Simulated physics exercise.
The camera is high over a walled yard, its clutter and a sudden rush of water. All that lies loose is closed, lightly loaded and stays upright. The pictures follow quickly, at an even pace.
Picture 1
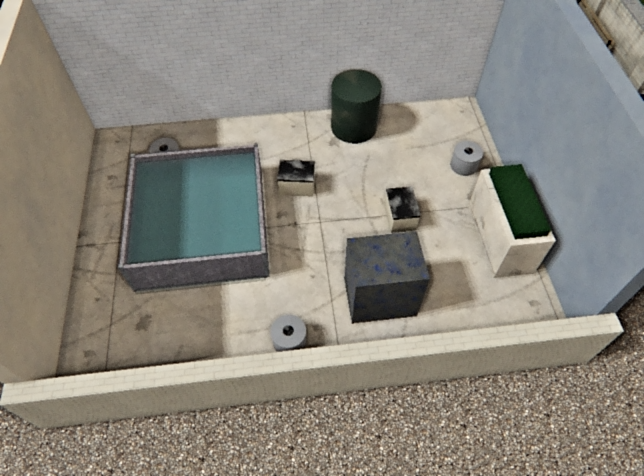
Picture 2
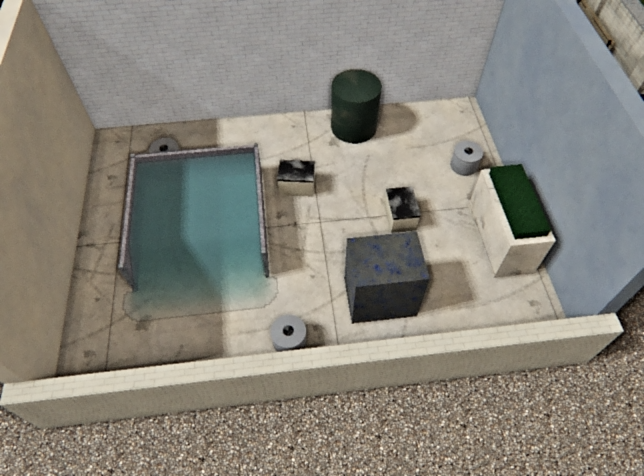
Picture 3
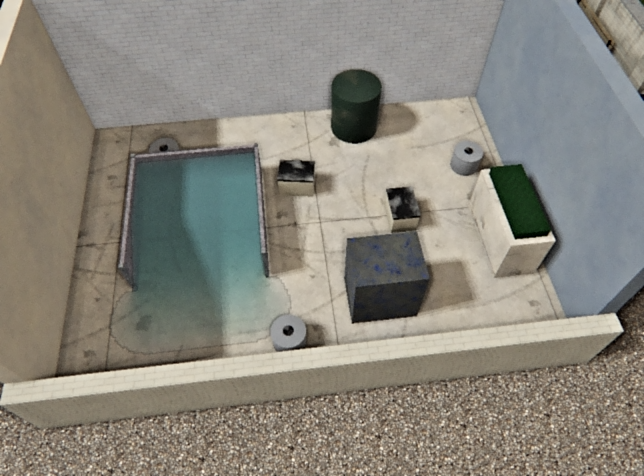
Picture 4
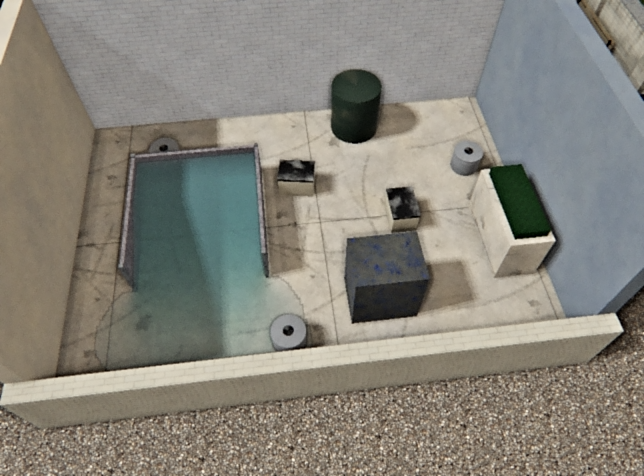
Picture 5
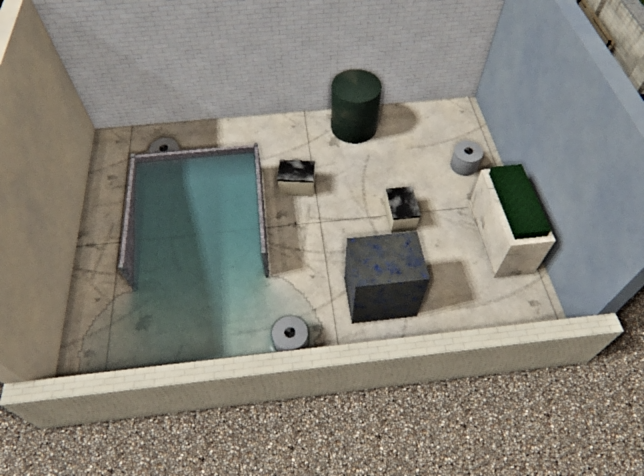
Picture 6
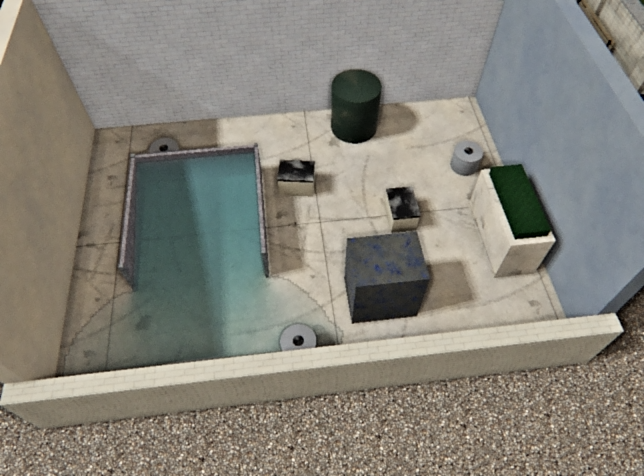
Water spilling from an open-fronted pool across a walled yard floor, reaching a small grey cylinder and nudging it slightly right.
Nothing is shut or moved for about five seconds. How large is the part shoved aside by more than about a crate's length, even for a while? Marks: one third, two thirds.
Share: Not even a third.
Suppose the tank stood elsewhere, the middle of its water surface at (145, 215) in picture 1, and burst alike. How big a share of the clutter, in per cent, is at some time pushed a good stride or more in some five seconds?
About 20 per cent.
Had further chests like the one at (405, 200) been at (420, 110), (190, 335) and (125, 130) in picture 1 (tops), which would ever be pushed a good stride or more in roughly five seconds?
In that order: Under that, moved that far, moved that far.
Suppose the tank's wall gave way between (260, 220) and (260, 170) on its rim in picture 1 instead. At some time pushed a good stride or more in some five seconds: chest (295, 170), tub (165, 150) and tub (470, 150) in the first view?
In turn: Pushed that far, under that, pushed that far.
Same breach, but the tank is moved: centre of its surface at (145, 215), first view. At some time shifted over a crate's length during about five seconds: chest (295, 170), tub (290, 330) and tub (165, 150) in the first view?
One after the other: Short of that, that far or more, less than that.
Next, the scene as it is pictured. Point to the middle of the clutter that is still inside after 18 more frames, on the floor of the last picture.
Around (367, 202).
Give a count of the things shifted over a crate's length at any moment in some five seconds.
It comes to 1.
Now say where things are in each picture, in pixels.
A tub at (288, 331), on the bottom; a chest at (403, 202), on the bottom; 0 of 5 have shifted, in the first picture.
A tub at (288, 331), on the bottom; a chest at (403, 202) rests on the ground; 0 of 5 have shifted, in the second picture.
A tub at (288, 331) rests on the ground; a chest at (403, 202) rests on the ground; 0 of 5 have shifted, in the third picture.
A tub at (288, 331) rests on the ground; a chest at (403, 202) rests on the ground; 0 of 5 have shifted, in the fourth picture.
A tub at (290, 332) rests on the ground, close to its start; a chest at (403, 202) rests on the ground; 0 of 5 have shifted, in the fifth picture.
A tub at (298, 341) rests on the ground, close to its start; a chest at (403, 202), on the bottom; 1 of 5 have shifted, in the sixth picture.
A moment on, 0 of 5 are well off their spots; 1 afloat.
Next, 1 of 5 are well off their spots; 1 afloat.
Later, 1 of 5 are well off their spots; 1 afloat.
In the end, 1 of 5 are well off their spots, and 1 have been at some point; 1 afloat.
